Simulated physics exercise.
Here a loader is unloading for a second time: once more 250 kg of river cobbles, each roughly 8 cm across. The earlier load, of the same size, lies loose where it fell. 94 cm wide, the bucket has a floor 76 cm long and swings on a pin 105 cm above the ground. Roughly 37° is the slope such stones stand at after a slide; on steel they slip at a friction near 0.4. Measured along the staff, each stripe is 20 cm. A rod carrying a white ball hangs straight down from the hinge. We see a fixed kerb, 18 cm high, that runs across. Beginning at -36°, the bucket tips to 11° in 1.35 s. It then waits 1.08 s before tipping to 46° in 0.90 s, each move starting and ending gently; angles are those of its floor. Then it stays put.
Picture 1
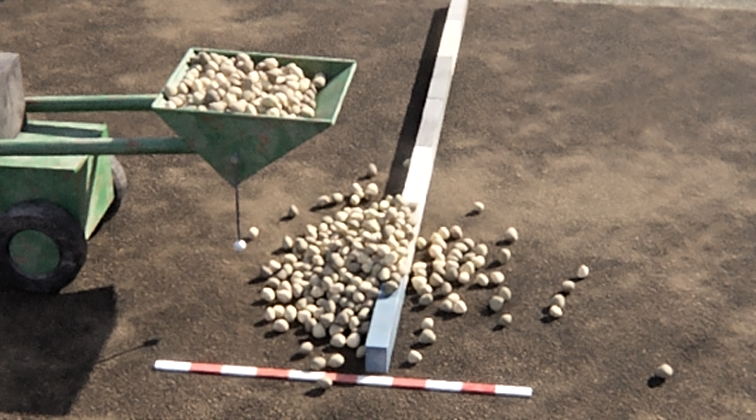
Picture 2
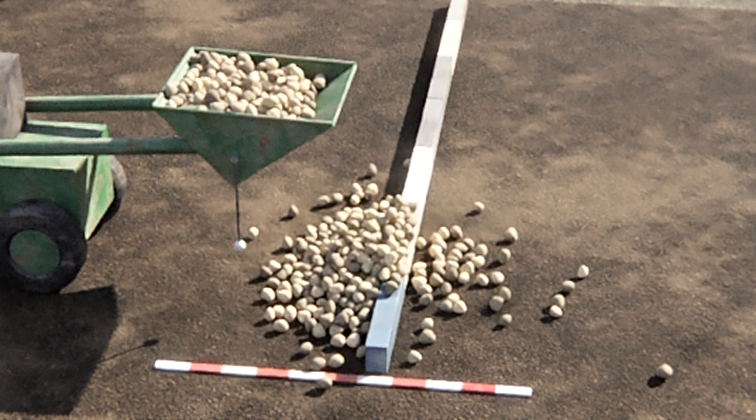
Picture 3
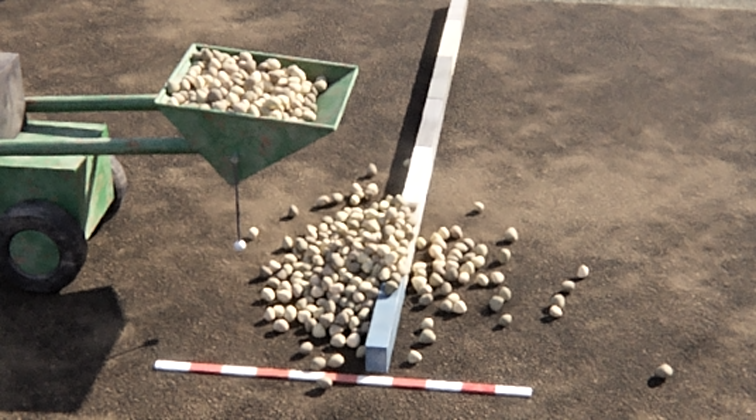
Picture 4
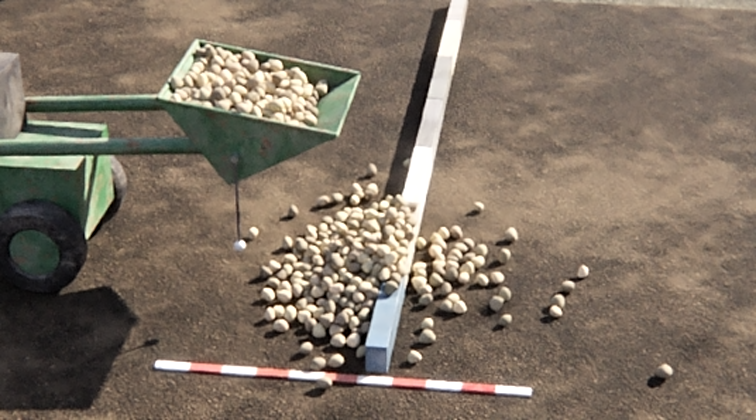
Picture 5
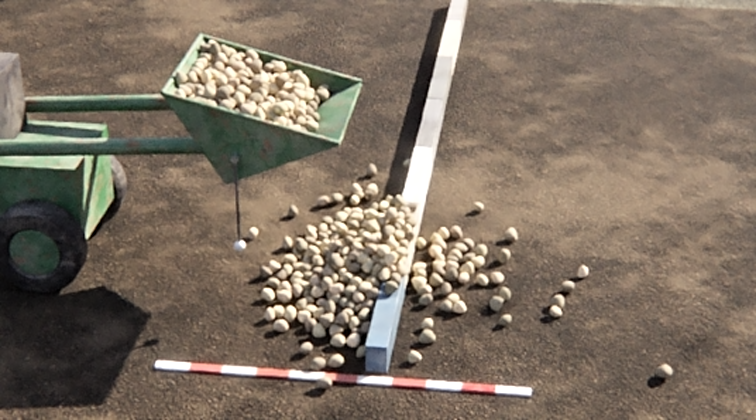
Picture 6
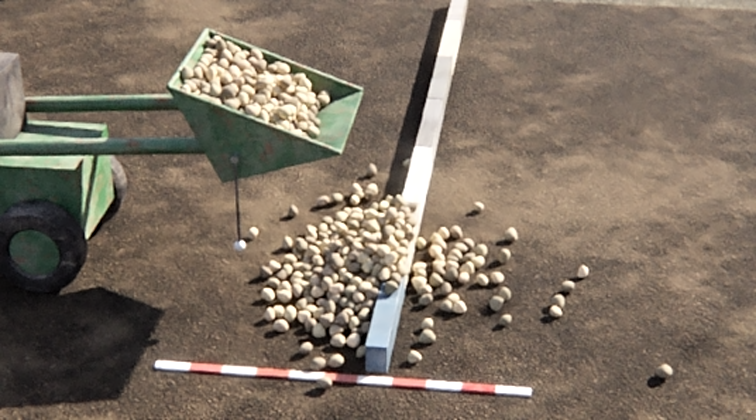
A green loader slowly tilts its stone-filled bucket forward beside a loose pile of cobbles.
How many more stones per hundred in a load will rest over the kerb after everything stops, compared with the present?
I would say 20 per hundred.
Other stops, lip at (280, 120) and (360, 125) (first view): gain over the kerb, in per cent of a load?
0 % and 45 %.
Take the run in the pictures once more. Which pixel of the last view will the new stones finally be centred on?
Their middle is at about (345, 256).
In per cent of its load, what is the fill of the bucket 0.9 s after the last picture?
95 % still inside.
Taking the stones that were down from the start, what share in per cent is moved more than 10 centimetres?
I'd put it at about 10 per cent.
Then, 0.4 s after the last picture the floor is at 4°; in per cent of one load, 100 in the bucket, 88 on this side of the kerb, 12 over the kerb; the foremost stones are at (555, 298).
Then, 0.9 s after the last picture the floor is at 11°; in per cent of one load, 96 in the bucket, 92 on this side of the kerb, 12 over the kerb; the foremost stones are at (555, 298).
Then, 3.2 s after the last picture the floor is at 46°; in per cent of one load, 0 in the bucket, 168 on this side of the kerb, 32 over the kerb; the foremost stones are at (567, 290).
Then, 5.7 s after the last picture the floor is at 46°; in per cent of one load, 0 in the bucket, 168 on this side of the kerb, 32 over the kerb; the foremost stones are at (567, 290). Net gain over the kerb, 20.
